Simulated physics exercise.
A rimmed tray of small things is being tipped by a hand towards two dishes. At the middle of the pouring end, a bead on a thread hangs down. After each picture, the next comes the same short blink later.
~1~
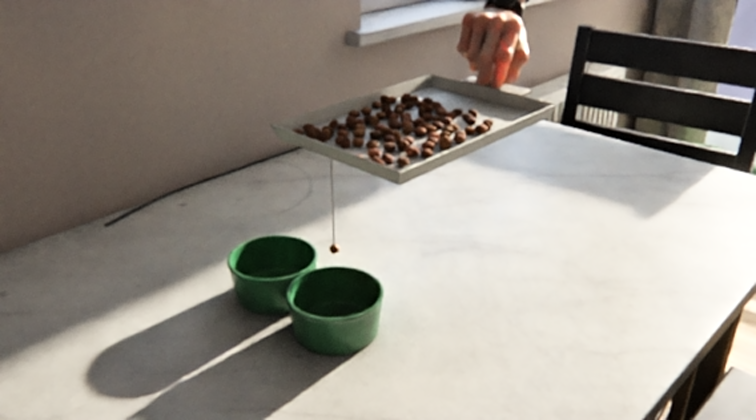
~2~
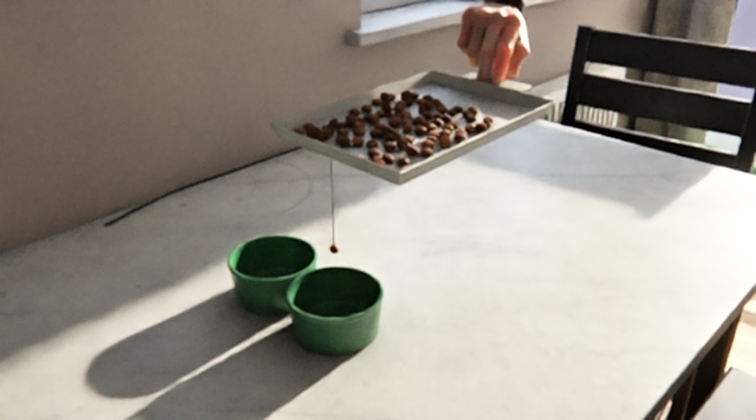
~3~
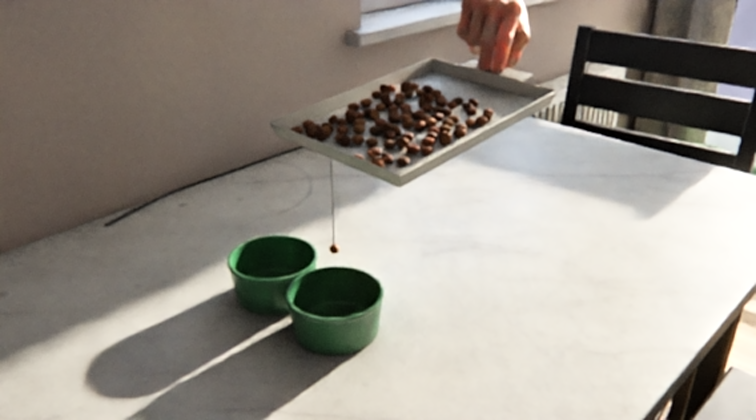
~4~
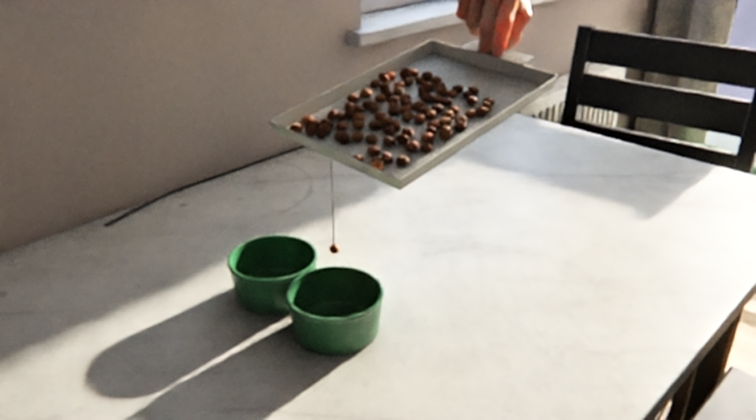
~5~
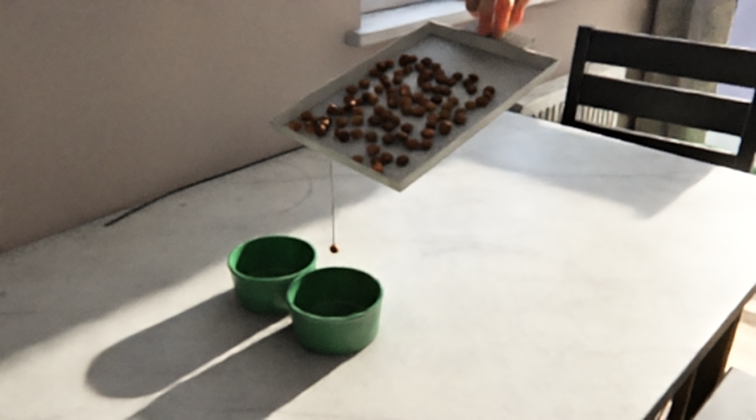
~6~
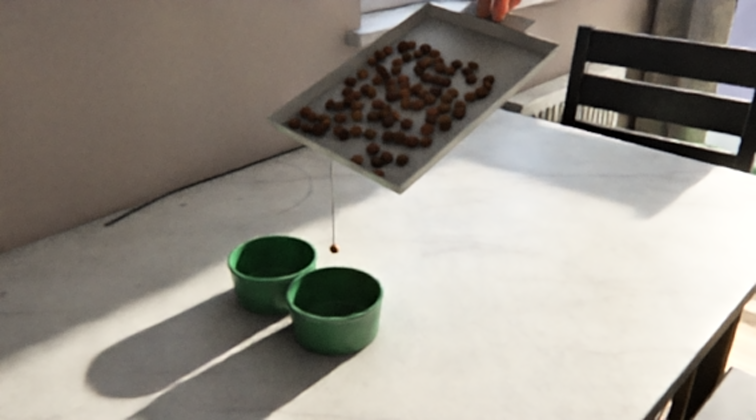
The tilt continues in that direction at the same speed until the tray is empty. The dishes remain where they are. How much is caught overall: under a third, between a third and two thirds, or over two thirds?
The dishes take a middle share, one third up to two thirds.
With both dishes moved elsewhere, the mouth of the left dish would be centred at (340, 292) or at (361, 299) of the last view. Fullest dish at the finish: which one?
Trial 1: The one on the left side. Trial 2: The one on the left side.
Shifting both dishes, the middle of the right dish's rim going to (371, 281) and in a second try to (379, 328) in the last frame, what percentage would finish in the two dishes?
About 60 and 60 per cent.
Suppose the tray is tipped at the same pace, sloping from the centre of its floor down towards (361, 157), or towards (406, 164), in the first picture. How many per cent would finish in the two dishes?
Well, 80 percent for one and then 30 percent for the other.
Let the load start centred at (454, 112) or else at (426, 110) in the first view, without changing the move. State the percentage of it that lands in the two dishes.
You'd get near 40 percent first and near 50 percent next.
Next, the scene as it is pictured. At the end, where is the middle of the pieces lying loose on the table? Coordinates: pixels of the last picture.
Around (403, 357).
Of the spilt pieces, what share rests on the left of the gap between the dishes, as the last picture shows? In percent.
Reading: Around 10 %.
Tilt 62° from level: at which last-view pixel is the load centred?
Look about (368, 147) in the last picture.
Just after the last frame, tray tipped steeply; almost all on the tray; just a few in the air.
A moment on, tray tipped right over; about a tenth on the tray; roughly a third in the right dish; roughly a third outside both; roughly a quarter in the air.
Further on, tray tipped past a quarter turn; roughly half in the right dish; just a few in the left dish; roughly half outside both.
When it is over, tray tipped past a quarter turn; roughly half in the right dish; just a few in the left dish; roughly half outside both.
